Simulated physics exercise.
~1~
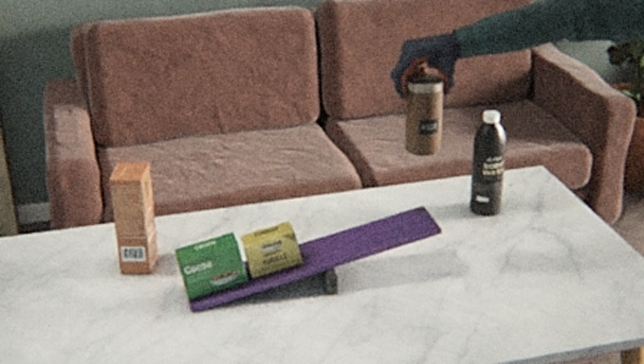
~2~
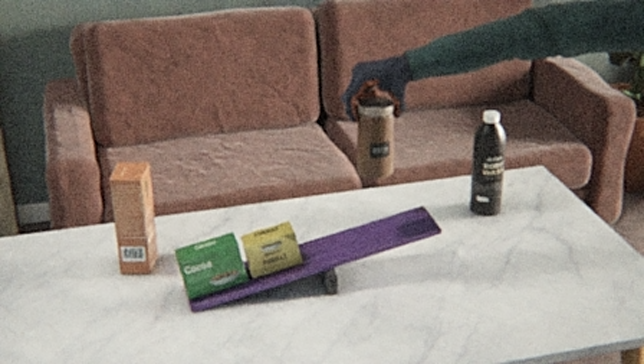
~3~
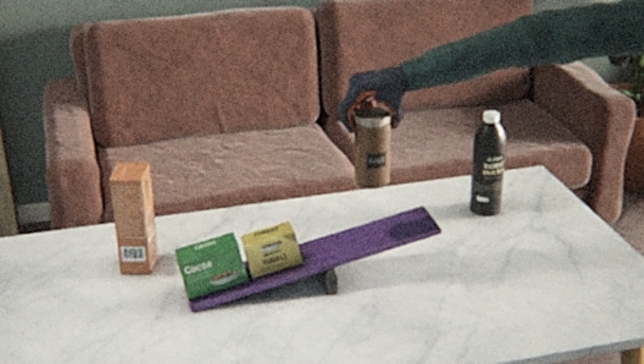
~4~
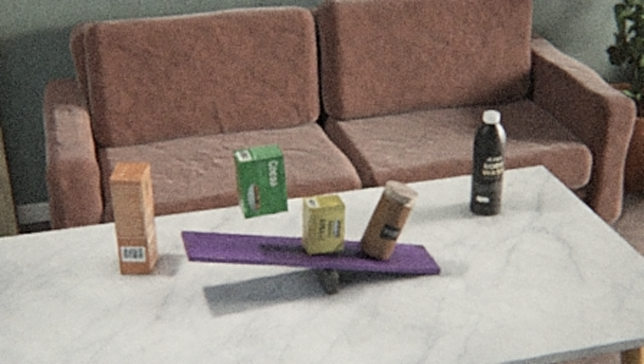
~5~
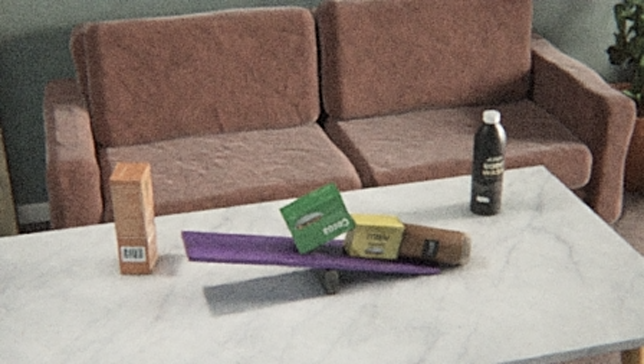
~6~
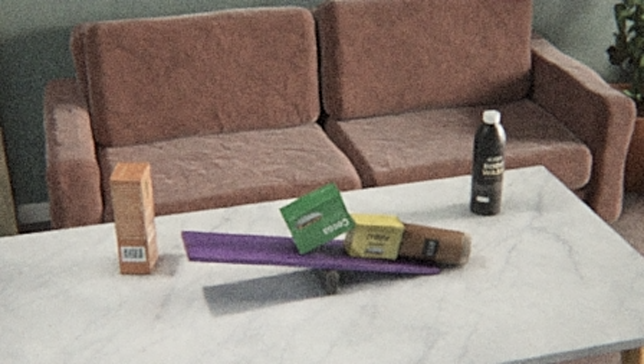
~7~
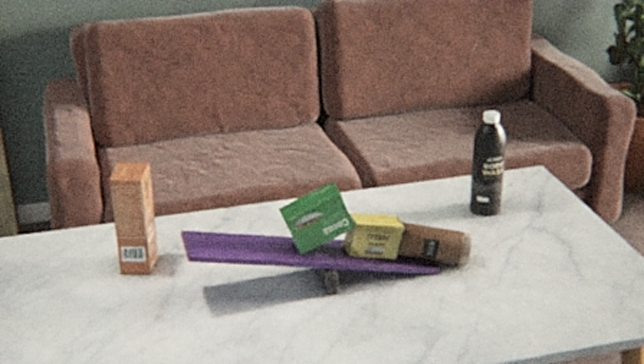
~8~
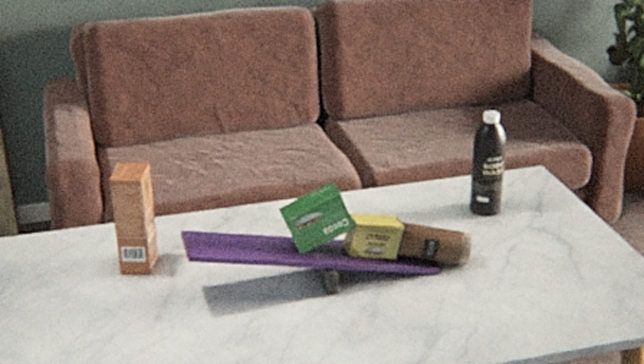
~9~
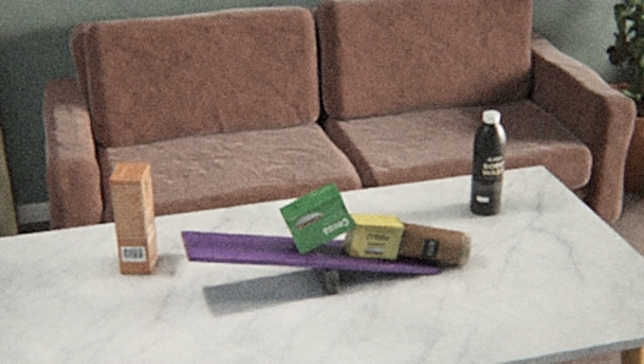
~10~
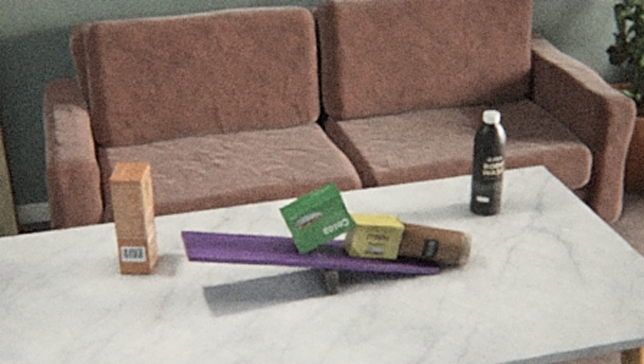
On a white marble table before a reddish-brown sofa, seen from slightly above by a still camera, a purple plank rests across a small block. A green packet and a yellow packet sit on its lowered left end, with an orange carton to the left and a black bottle to the right. A gloved hand moves a brown jar leftward and down over the raised right end, then lets go. The plank tips the other way, tossing the green packet up and turning over the yellow one. All three settle toward the lowered right end, the jar on its side and the packets overturned.
